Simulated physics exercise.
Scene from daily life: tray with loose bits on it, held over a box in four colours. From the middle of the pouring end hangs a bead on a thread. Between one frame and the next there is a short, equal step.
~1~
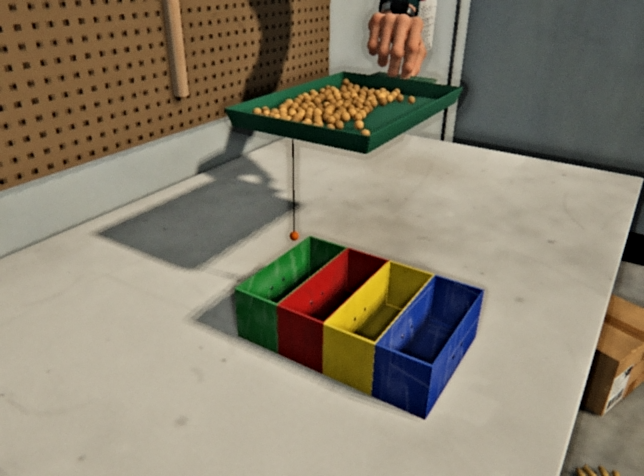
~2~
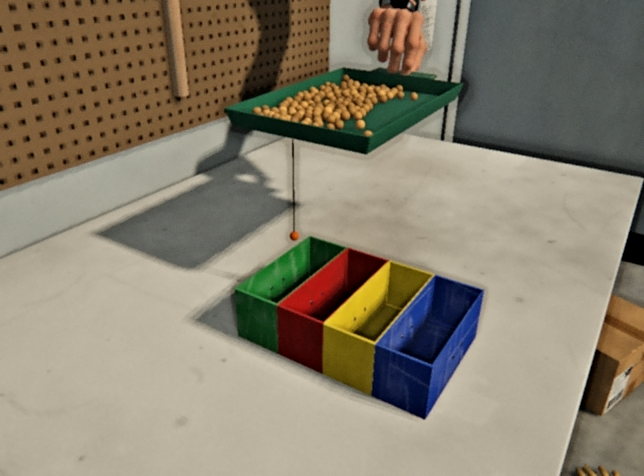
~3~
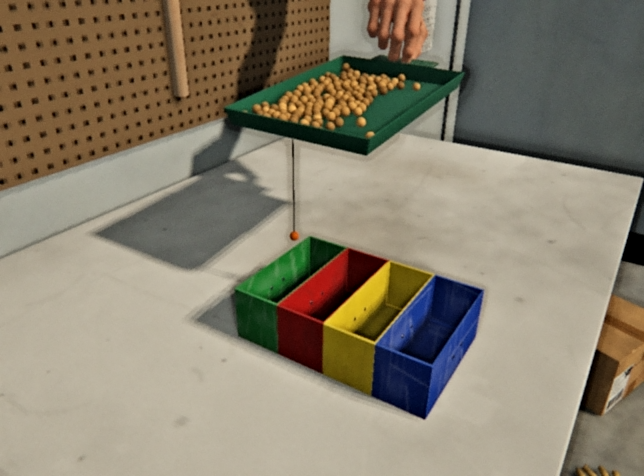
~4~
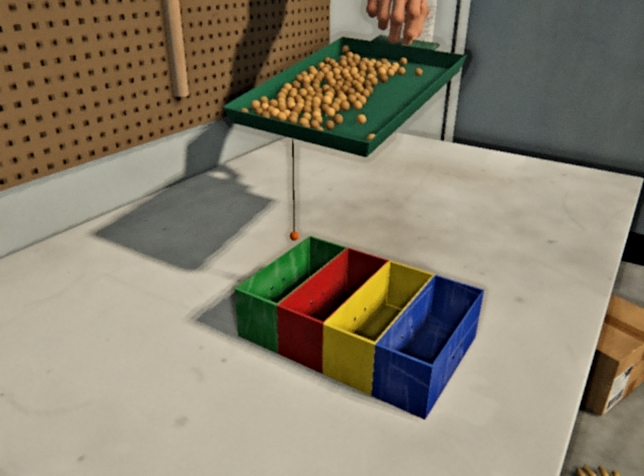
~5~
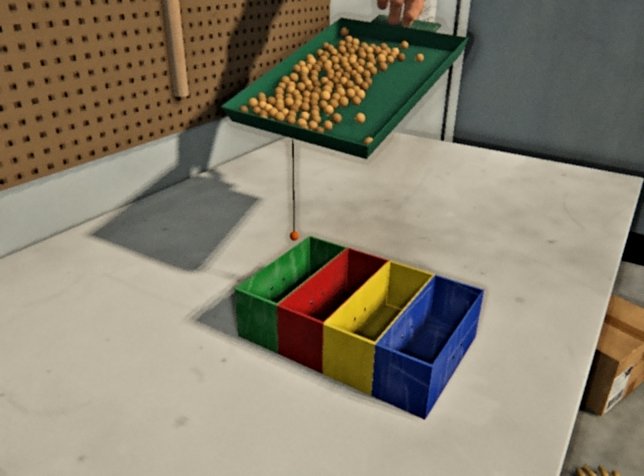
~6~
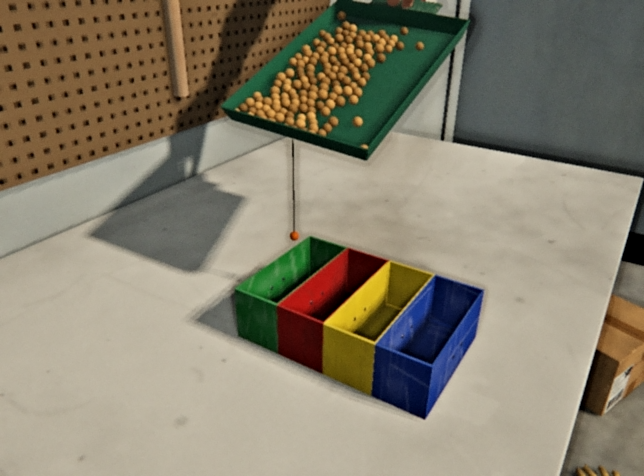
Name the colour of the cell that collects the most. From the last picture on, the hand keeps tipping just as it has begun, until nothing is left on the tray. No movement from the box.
Red.
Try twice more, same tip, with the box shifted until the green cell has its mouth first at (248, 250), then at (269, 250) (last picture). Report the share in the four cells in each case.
Result, in turn: 90 %, 80 %.
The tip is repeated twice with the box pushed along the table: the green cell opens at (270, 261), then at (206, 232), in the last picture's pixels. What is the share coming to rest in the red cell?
You'd get near 30 per cent and afterwards near 0 per cent.
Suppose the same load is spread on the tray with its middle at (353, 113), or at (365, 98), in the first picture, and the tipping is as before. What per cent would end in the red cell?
About 40 % and 40 %.
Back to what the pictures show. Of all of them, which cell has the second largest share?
The answer here is green.
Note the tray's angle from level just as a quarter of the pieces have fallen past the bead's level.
75°.
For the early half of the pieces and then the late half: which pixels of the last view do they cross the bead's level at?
It goes through near (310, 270) first, then near (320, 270).
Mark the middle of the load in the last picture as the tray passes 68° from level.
Somewhere around pixel (314, 141) in the last picture.
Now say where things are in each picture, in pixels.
Corners of the pouring end at (232, 108) and (367, 134), level; middle of the load at (327, 106), round wooden beads; bead on its thread at (294, 236); green cell at (257, 316); red cell at (300, 334); yellow cell at (348, 354); blue cell at (401, 376), in the first picture.
Corners of the pouring end at (231, 108) and (367, 134), level; middle of the load at (327, 104), in the second picture.
Corners of the pouring end at (231, 107) and (367, 136), tipped barely, lowest at the right corner; middle of the load at (327, 98), in the third picture.
Corners of the pouring end at (230, 106) and (366, 139), tipped a little, lowest at the right corner; middle of the load at (326, 89), in the fourth picture.
Corners of the pouring end at (229, 105) and (366, 142), tipped clearly, lowest at the right corner; middle of the load at (324, 82), a small part on the move, in the fifth picture.
Corners of the pouring end at (227, 104) and (365, 145), tipped clearly, lowest at the right corner; middle of the load at (321, 77), nearly all on the move; green cell at (257, 316); red cell at (300, 334); yellow cell at (348, 354); blue cell at (401, 376), in the sixth picture.
Soon, tray tipped steeply; about two thirds on the tray; a stray few in the red cell; a stray few in the green cell; a stray few in the yellow cell; about a quarter falling or outside the box.
A while on, tray tipped past a quarter turn; about a third in the red cell; about a quarter in the green cell; a small part in the yellow cell; a stray few in the blue cell; about a third falling or outside the box.
Towards the end, tray tipped past a quarter turn; about half in the red cell; about a quarter in the green cell; a small part in the yellow cell; a stray few in the blue cell; about a quarter falling or outside the box.
Finally, tray tipped past a quarter turn; about half in the red cell; about a quarter in the green cell; a small part in the yellow cell; a stray few in the blue cell; about a quarter outside the box.
